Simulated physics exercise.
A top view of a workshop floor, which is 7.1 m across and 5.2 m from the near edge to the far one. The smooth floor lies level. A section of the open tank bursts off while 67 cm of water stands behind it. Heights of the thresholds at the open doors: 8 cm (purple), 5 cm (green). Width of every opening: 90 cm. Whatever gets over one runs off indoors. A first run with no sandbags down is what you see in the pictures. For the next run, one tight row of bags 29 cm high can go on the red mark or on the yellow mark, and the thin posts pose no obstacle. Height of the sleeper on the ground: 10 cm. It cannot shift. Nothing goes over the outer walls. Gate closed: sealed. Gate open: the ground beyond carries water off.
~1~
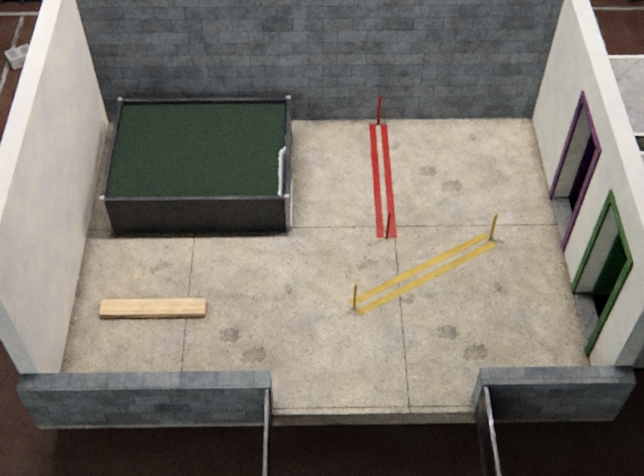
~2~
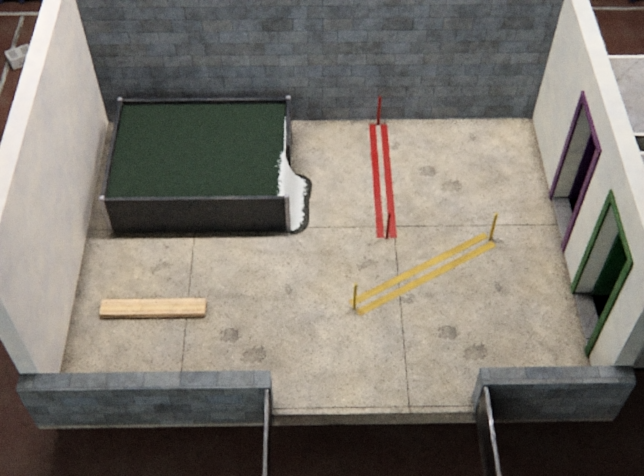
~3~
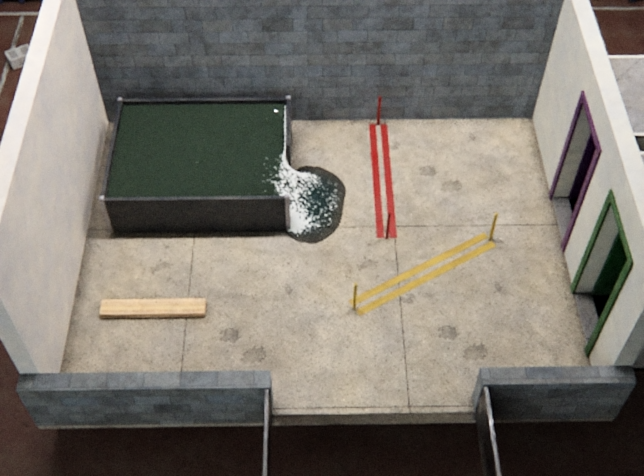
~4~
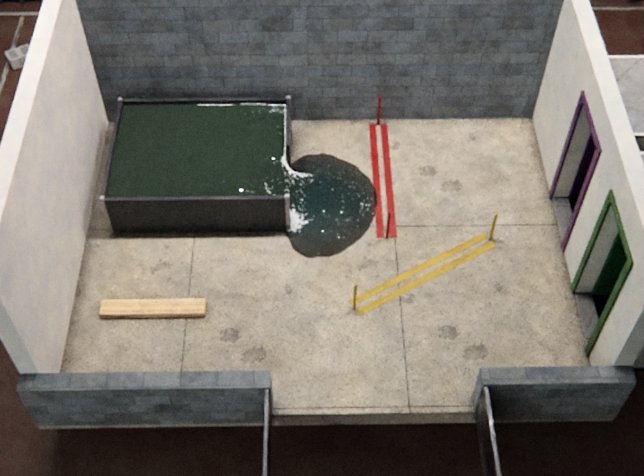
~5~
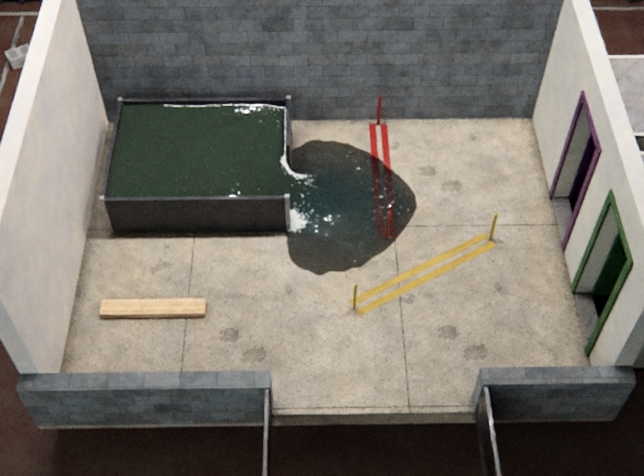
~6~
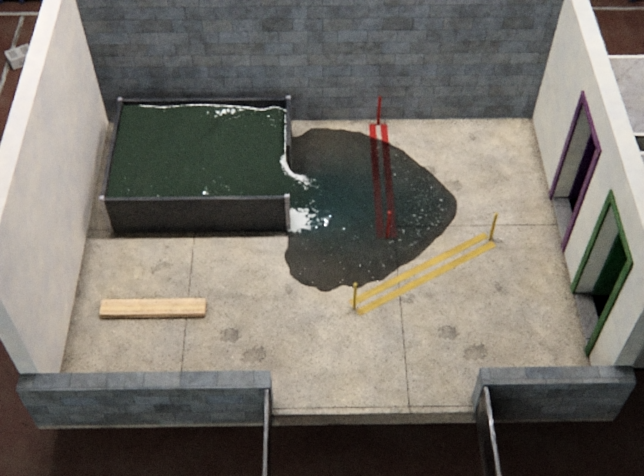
We see a walled floor with an open tank of dark green water; water bursts from the tank's right side, foaming white, and spreads rightward in a widening dark pool that crosses the red strips and nears the yellow ones.
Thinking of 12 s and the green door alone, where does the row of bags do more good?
On the yellow mark.
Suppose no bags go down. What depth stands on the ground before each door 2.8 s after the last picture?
In centimetres, purple: 20; green: 15.
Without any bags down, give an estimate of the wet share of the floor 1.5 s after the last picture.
The flood covers close to 60 per cent of the floor.
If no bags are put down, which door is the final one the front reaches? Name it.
The green door.
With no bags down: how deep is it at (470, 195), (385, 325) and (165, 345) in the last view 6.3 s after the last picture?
In order, roughly 13, 7 and 0 cm.
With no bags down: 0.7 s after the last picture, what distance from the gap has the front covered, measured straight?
Roughly 4.2 metres.
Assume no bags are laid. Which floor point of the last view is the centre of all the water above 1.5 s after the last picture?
The water's centre sits about at (283, 194).
Then, 0.7 s after the last picture water covers 40 % of the floor and is deepest (36 cm) near (304, 207) in the run without bags; in at the green door, 0 L with no bags, 0 L with the row on red, 0 L on yellow.
Then, 1.5 s after the last picture water covers 60 % of the floor and is deepest (32 cm) near (531, 130) in the run without bags; in at the green door, 7 L with no bags, 0 L with the row on red, 0 L on yellow.
Then, 2.8 s after the last picture water covers 55 % of the floor and is deepest (22 cm) near (593, 393) in the run without bags; in at the green door, 67 L with no bags, 12 L with the row on red, 0 L on yellow.
Then, 6.3 s after the last picture water covers 65 % of the floor and is deepest (18 cm) near (579, 393) in the run without bags; in at the green door, 180 L with no bags, 47 L with the row on red, 0 L on yellow.
Then, 11.3 s after the last picture water covers 90 % of the floor and is deepest (11 cm) near (565, 394) in the run without bags; in at the green door, 271 L with no bags, 62 L with the row on red, 1 L on yellow.
